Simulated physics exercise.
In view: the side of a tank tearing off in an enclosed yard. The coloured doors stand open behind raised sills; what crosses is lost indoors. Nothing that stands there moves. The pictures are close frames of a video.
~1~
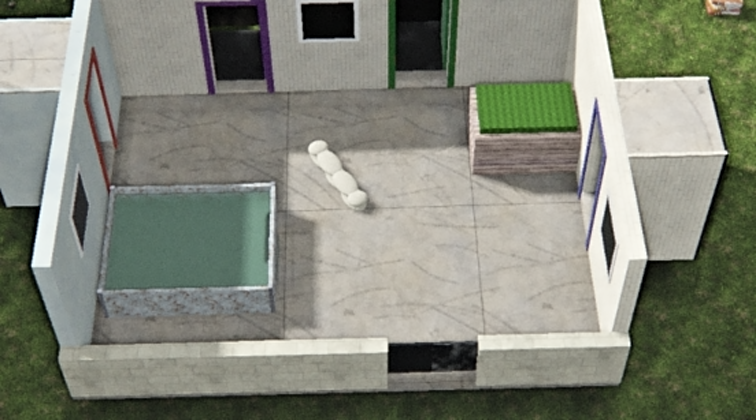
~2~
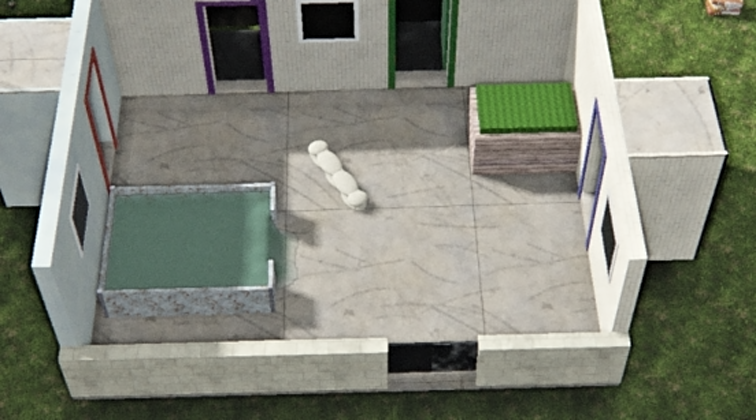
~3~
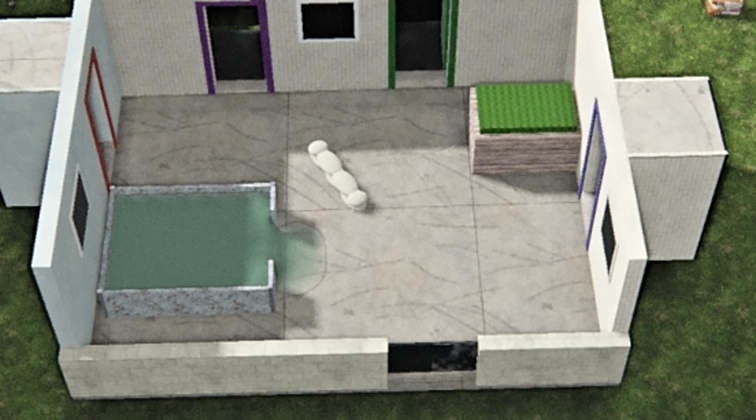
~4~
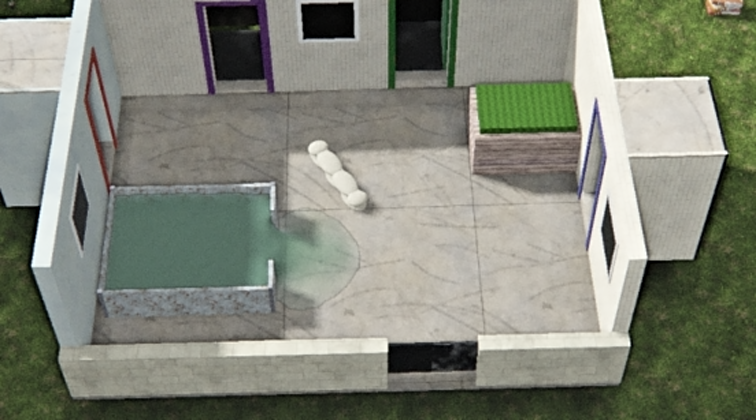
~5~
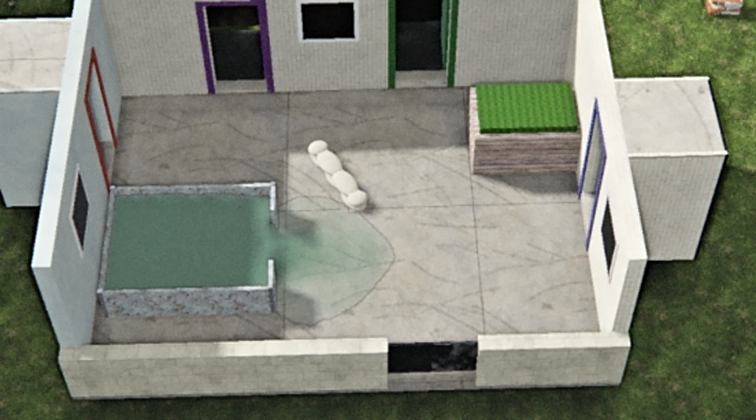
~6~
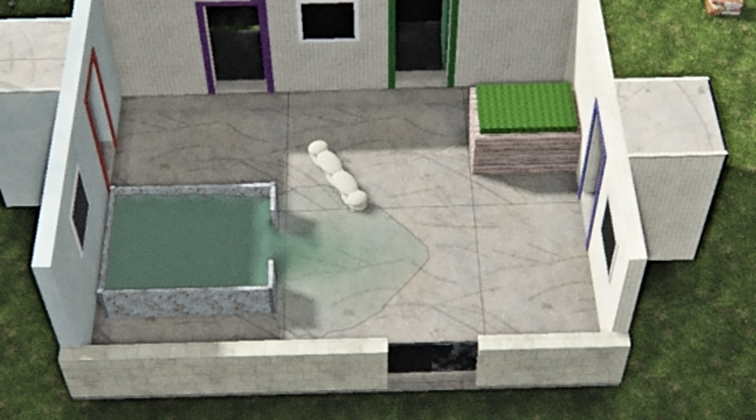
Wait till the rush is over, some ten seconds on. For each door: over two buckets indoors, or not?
The blue door admits no more than that; the green door admits no more than that; the purple door admits no more than that; the red door admits no more than that.
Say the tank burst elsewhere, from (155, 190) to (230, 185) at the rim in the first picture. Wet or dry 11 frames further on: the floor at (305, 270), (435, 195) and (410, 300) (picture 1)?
In turn: Clear, no water, dry.
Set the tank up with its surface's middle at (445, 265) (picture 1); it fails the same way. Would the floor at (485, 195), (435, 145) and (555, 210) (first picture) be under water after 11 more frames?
In turn: Wet, dry, awash.
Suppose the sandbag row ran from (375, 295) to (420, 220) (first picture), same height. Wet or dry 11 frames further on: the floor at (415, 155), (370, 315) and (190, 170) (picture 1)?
One after the other: Awash, wet, clear.
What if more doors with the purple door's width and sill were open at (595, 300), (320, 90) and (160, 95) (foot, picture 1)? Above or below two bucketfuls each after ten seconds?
In turn: Lets more in, is under, keeps below it.
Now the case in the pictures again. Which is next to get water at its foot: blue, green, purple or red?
It is the door marked blue.
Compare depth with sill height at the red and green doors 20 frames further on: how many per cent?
Near 0 and 10 in a hundred.
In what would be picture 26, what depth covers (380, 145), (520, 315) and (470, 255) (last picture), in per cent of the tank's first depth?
About 0, 8 and 6 per cent.
A moment on, water covers 25 % of the floor; the blue door not reached, the green door not reached, the purple door not reached, the red door not reached.
Next, water covers 45 % of the floor; the blue door wet at the sill, nothing in, the green door not reached, the purple door not reached, the red door not reached.
Then, water covers 50 % of the floor; the blue door wet at the sill, nothing in, the green door wet at the sill, nothing in, the purple door not reached, the red door not reached.
Later, water covers 55 % of the floor; the blue door wet at the sill, nothing in, the green door wet at the sill, nothing in, the purple door wet at the sill, nothing in, the red door wet at the sill, nothing in.
In the end, water covers 90 % of the floor; the blue door wet at the sill, nothing in, the green door wet at the sill, nothing in, the purple door wet at the sill, nothing in, the red door wet at the sill, nothing in.
